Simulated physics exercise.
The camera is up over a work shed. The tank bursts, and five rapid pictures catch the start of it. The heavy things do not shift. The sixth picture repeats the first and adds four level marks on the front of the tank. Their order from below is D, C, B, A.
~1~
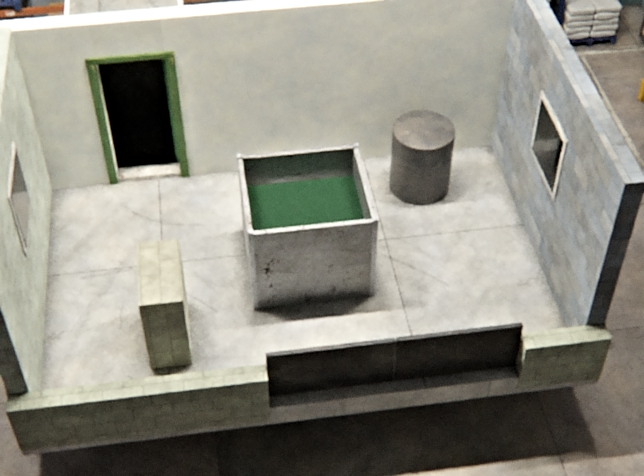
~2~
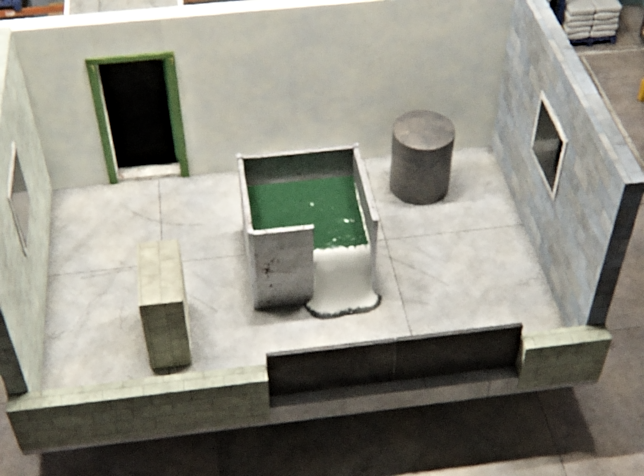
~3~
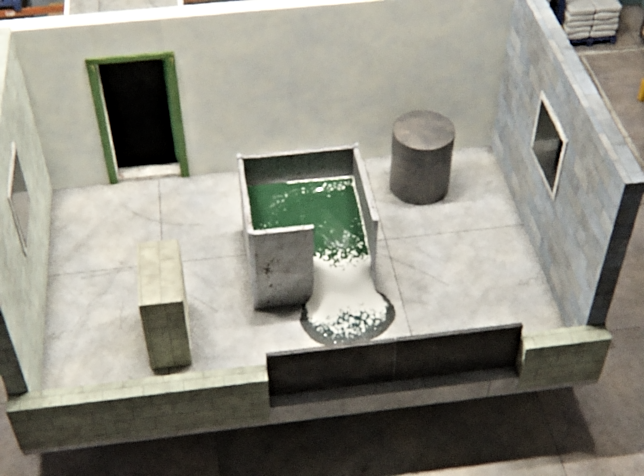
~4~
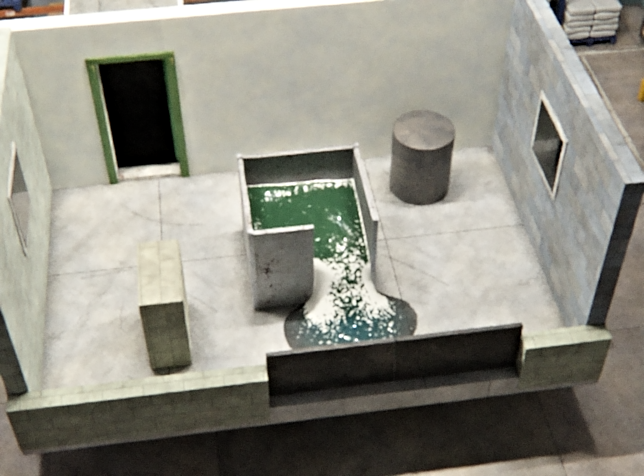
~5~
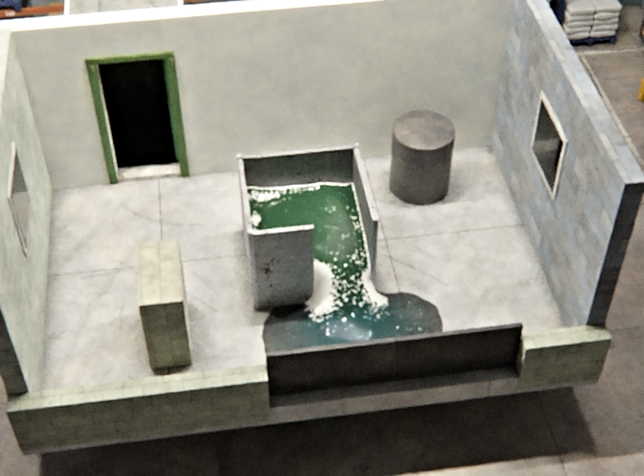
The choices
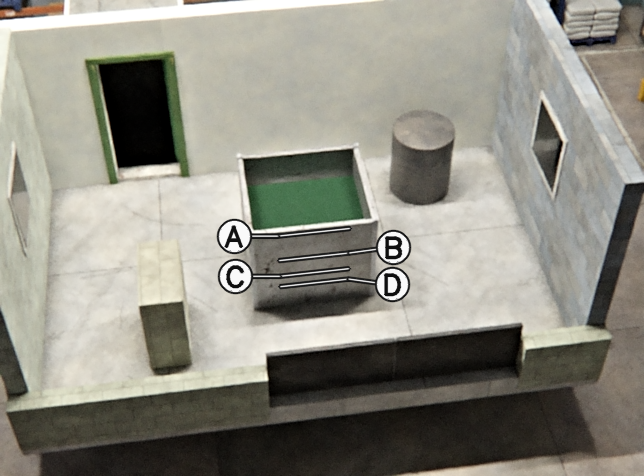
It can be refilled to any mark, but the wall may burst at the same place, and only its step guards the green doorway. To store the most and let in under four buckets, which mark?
Go for B.
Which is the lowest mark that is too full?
Mark A.
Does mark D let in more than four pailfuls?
No, that is safe.
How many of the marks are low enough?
Three.
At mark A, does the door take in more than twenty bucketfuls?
No.
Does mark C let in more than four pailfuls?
No, not at all.
On the marked copy, A at (314, 232); B at (314, 256); C at (314, 272); D at (314, 282); from the bottom up D, C, B, A.
If A is chosen, about 9 bucketfuls get in.
If B is chosen, a bucket or two gets in.
If C is chosen, nothing gets over.
If D is chosen, nothing gets over.
